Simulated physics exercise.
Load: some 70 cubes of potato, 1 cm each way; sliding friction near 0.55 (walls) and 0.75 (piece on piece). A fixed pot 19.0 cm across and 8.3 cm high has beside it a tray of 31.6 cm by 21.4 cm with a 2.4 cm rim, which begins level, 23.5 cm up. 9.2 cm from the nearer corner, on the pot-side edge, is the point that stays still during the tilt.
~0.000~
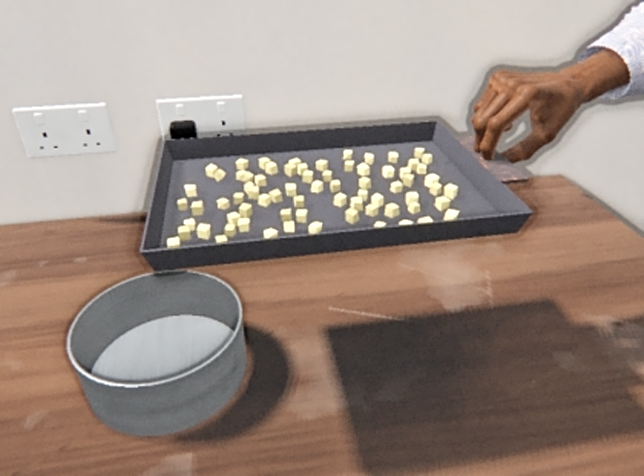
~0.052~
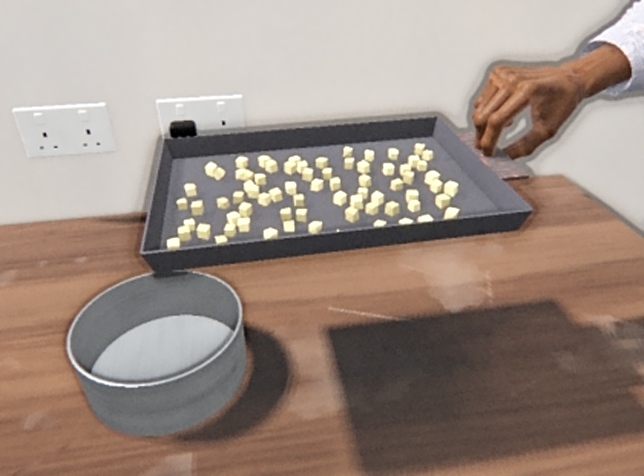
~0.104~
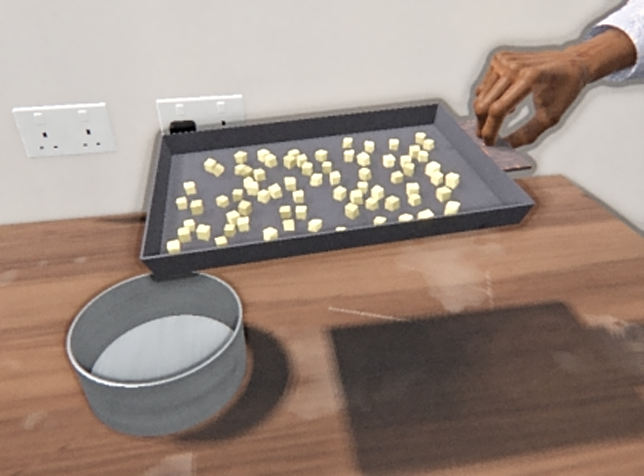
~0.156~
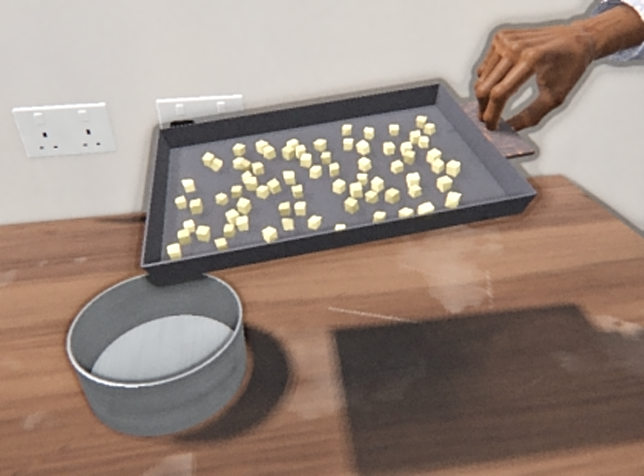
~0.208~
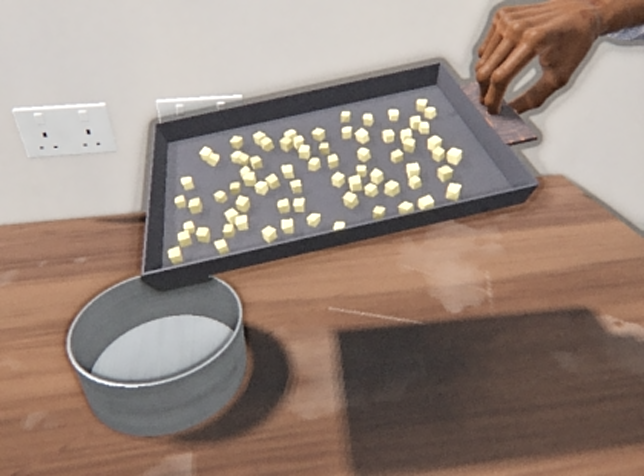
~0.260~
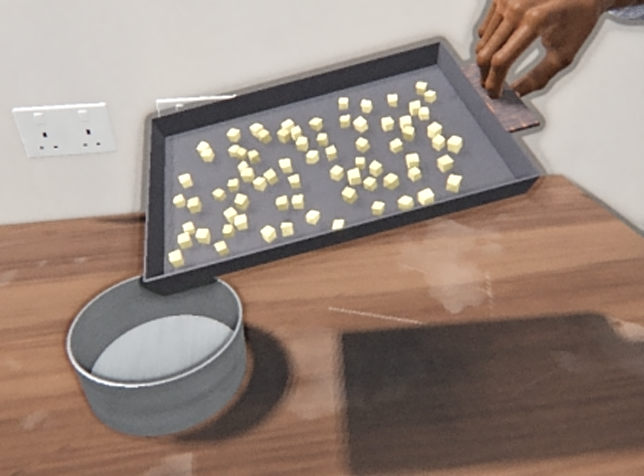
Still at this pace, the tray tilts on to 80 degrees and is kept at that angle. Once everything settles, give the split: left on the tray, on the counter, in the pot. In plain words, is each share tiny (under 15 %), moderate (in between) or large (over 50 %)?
Tray: Moderate; counter: Large; pot: Tiny.
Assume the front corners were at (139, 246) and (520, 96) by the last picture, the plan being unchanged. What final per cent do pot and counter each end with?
Pot 35 % / counter 25 %.
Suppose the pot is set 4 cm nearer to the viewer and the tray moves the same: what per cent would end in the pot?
With that change it comes to something like 25 in a hundred.
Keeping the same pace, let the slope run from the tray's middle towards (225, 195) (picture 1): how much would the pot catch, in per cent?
35 %.
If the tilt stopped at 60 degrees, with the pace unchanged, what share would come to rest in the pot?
Estimate: Roughly 0 percent.
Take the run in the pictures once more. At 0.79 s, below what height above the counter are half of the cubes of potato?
Roughly 20 centimetres.
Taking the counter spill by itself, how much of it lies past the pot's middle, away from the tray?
Around 60 per cent, give or take.
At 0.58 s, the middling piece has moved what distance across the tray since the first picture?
Displacement on the tray: About 5 cm.
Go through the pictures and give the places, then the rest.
In the first picture, tray tilt 0 degrees, front corners at (150, 246) and (523, 209); middle of the pieces at (317, 187); pot at (158, 320).
In the second picture, tray tilt 1 degrees, front corners at (150, 248) and (523, 207); middle of the pieces at (317, 185).
In the third picture, tray tilt 4 degrees, front corners at (149, 253) and (524, 200), lowest corner left front; middle of the pieces at (316, 180).
In the fourth picture, tray tilt 9 degrees, front corners at (150, 260) and (526, 190), lowest corner left front; middle of the pieces at (316, 172).
In the fifth picture, tray tilt 14 degrees, front corners at (150, 267) and (528, 181), lowest corner left front; middle of the pieces at (314, 165).
In the sixth picture, tray tilt 19 degrees, front corners at (152, 274) and (530, 172), lowest corner left front; middle of the pieces at (312, 157); pot at (158, 320). The tray's pace is about 95 degrees a second.
After 0.58 s, tilt 49 degrees; the tray holds 100 %, the pot 0 %.
Then, at 0.79 s, tilt 69 degrees; the tray holds 85 %, the pot 0 %.
Then, at 1.11 s, tilt 80 degrees; the tray holds 35 %, the pot 0 %.
In the end, at 2.4 s, tray 25 %, counter 75 %, pot 0 %.
